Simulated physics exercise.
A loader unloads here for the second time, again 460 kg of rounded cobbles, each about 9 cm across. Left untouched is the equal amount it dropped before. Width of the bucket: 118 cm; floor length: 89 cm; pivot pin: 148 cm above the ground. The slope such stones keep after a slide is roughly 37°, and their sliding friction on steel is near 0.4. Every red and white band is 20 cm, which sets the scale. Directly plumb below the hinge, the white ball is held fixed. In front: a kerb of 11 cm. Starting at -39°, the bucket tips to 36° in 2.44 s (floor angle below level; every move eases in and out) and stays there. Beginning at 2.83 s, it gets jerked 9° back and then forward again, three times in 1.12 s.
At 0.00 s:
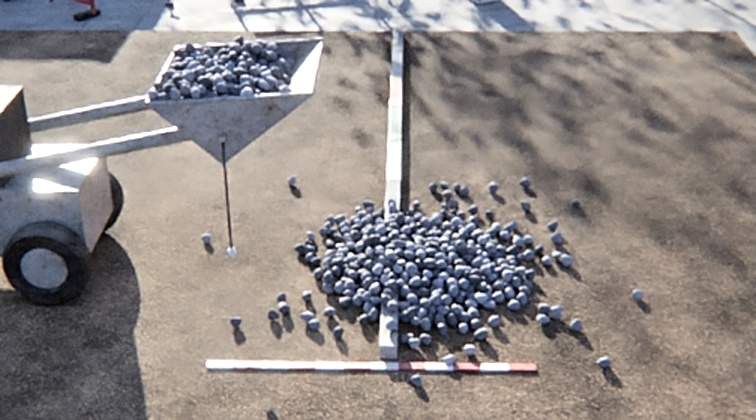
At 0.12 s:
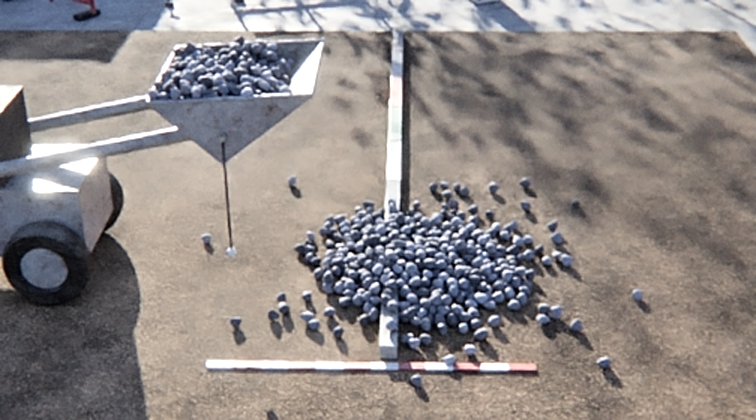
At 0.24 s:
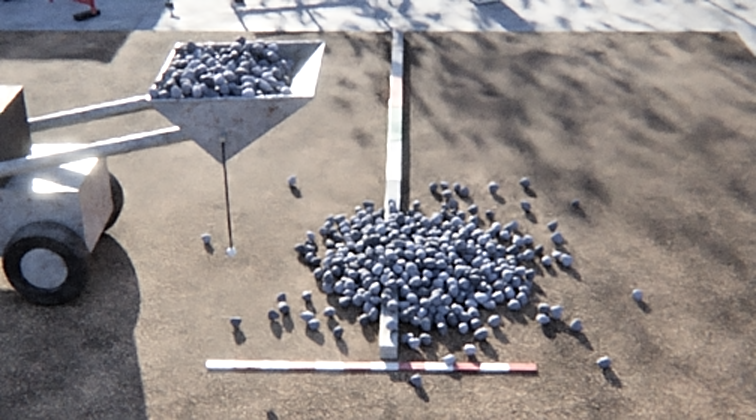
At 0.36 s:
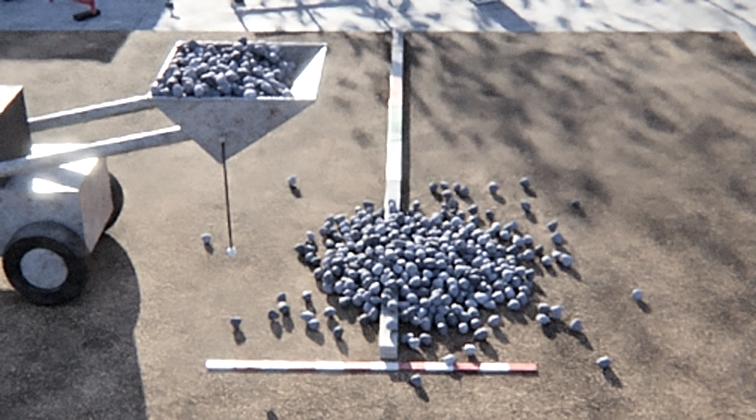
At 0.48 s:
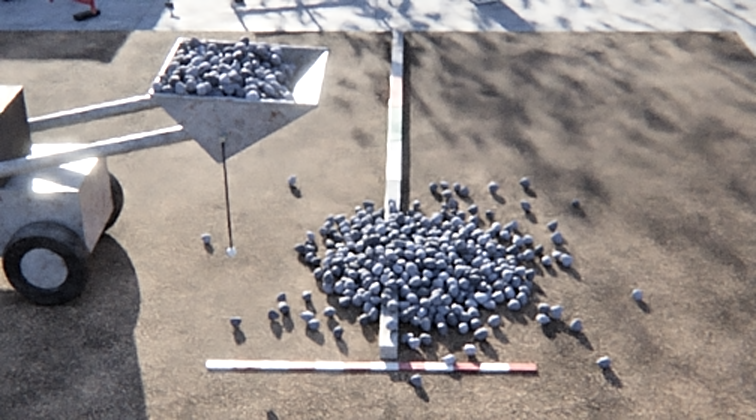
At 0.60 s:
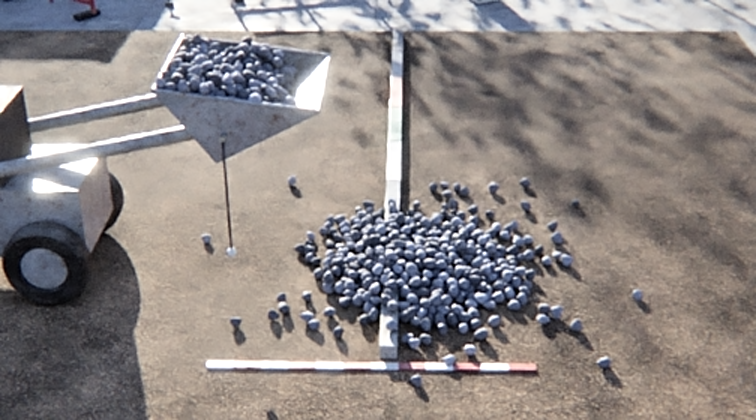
A pale loader with dark wheels stands at the left of sunlit brown ground streaked with shadows, seen from above at an angle. Its grey bucket holds rounded grey cobbles above a thin hanging line, while a wide heap straddles a pale kerb at centre, behind a red and white rod. The bucket tilts slightly, its right lip dipping and its cobbles shifting a little, while the heap and camera stay still.
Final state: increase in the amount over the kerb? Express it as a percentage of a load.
About 18 %.
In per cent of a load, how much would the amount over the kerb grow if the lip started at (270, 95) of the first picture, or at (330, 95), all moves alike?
Some 0 percent first and 35 percent second.
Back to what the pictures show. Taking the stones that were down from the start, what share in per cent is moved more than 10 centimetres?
Near 10 per cent, I reckon.
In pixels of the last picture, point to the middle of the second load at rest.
Their centre rests close to (356, 252).
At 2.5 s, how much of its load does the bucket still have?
Some 15 %, roughly, is held.
After 1.8 s the floor is at 24°; in per cent of one load, 89 in the bucket, 46 on this side of the kerb, 65 over the kerb; the foremost stones are at (577, 267).
After 2.5 s the floor is at 36°; in per cent of one load, 16 in the bucket, 116 on this side of the kerb, 68 over the kerb; the foremost stones are at (577, 267).
After 4.4 s the floor is at 36°; in per cent of one load, 0 in the bucket, 117 on this side of the kerb, 83 over the kerb; the foremost stones are at (577, 267).
After 7.1 s the floor is at 36°; in per cent of one load, 0 in the bucket, 117 on this side of the kerb, 83 over the kerb; the foremost stones are at (577, 267). Net gain over the kerb, 18.
